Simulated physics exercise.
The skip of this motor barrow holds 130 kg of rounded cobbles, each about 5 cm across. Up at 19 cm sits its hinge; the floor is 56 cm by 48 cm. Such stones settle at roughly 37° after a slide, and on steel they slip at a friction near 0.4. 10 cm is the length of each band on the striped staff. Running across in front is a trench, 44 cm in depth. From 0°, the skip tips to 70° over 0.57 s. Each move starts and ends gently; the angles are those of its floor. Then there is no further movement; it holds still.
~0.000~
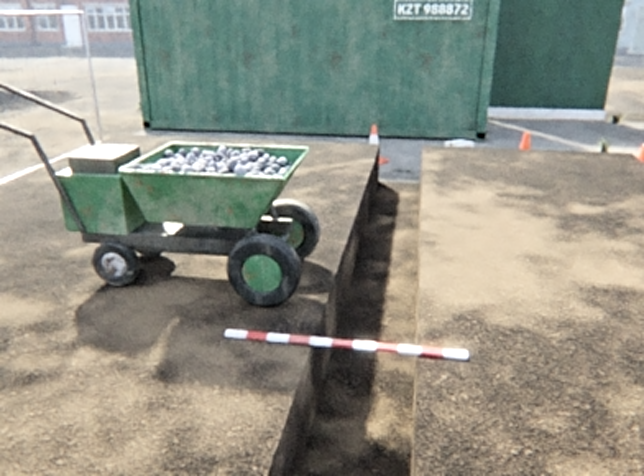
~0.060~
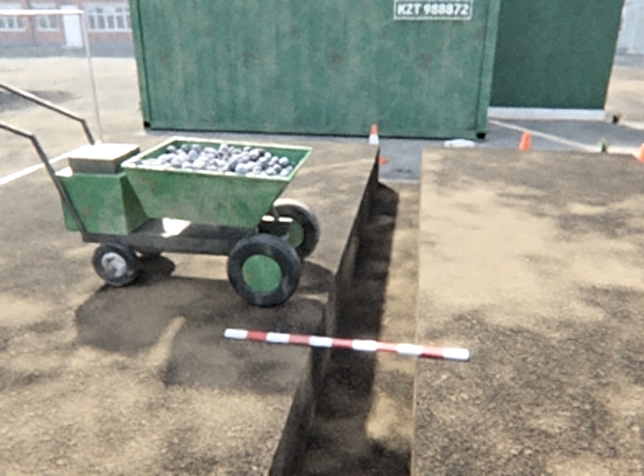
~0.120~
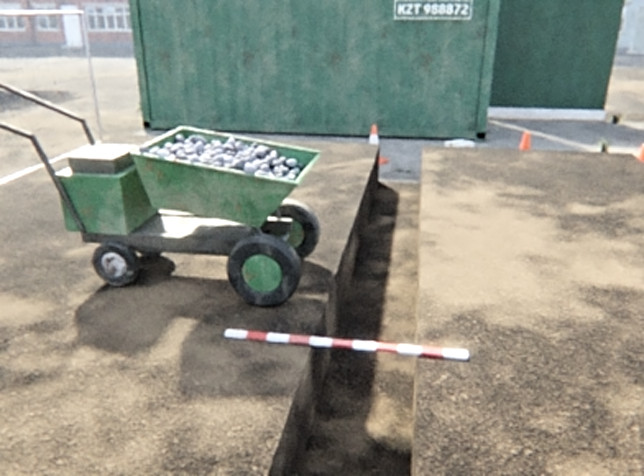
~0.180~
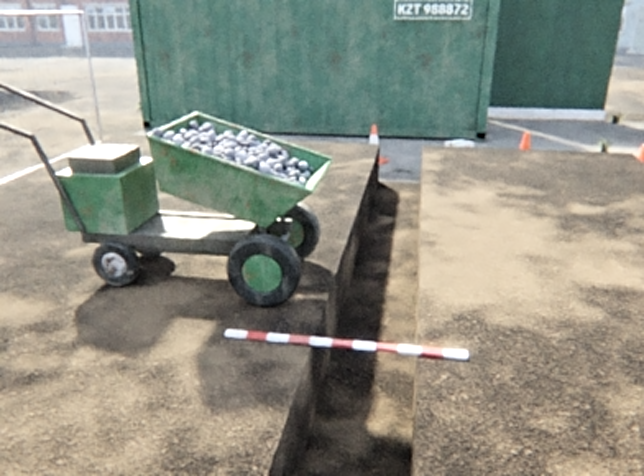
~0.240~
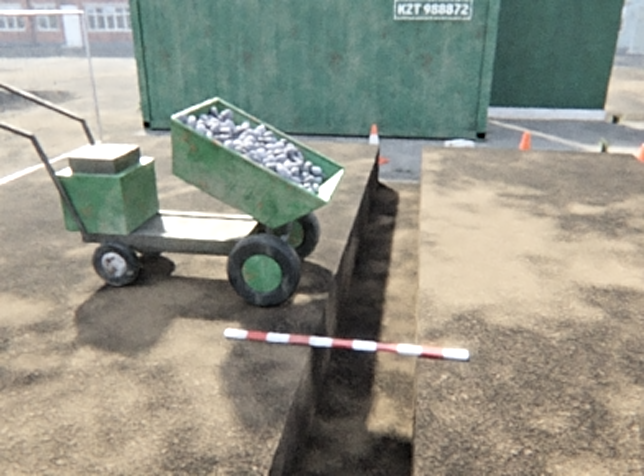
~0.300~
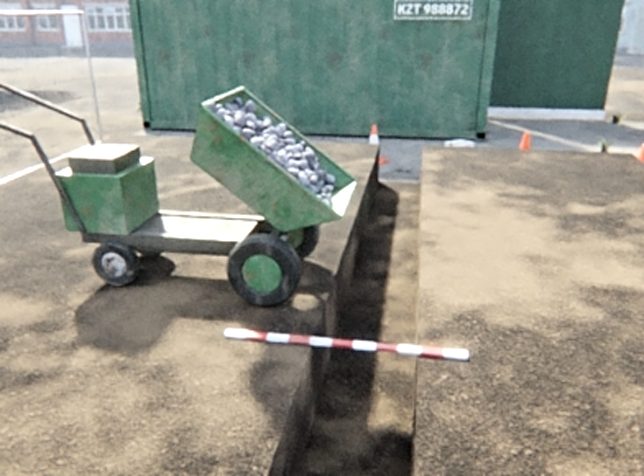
Green motor barrow standing beside a trench, its skip of grey cobbles tilting steadily from level to steeply down toward the right.
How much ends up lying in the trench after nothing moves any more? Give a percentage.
A share of about 51 per cent.
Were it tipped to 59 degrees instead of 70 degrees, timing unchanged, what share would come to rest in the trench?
Near 30 per cent then.
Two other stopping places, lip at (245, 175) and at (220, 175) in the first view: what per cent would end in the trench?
85 and 95 %.
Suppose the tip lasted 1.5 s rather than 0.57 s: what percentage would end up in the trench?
About 85 percent, I'd say.
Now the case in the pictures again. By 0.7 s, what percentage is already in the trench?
By that point it's something like 25 in a hundred.
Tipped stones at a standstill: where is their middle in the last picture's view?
Roughly (412, 334), I'd say.
After 0.4 s the floor is at 59°; 100 % in the skip; the foremost stones are at (355, 223).
After 0.7 s the floor is at 70°; 72 % in the skip, 24 % in the trench, 4 % past the trench; the foremost stones are at (439, 286).
After 1.0 s the floor is at 70°; 18 % in the skip, 34 % in the trench, 48 % past the trench; the foremost stones are at (599, 295).
After 3.0 s the floor is at 70°; 0 % in the skip, 51 % in the trench, 49 % past the trench; the foremost stones are past the picture's edge.
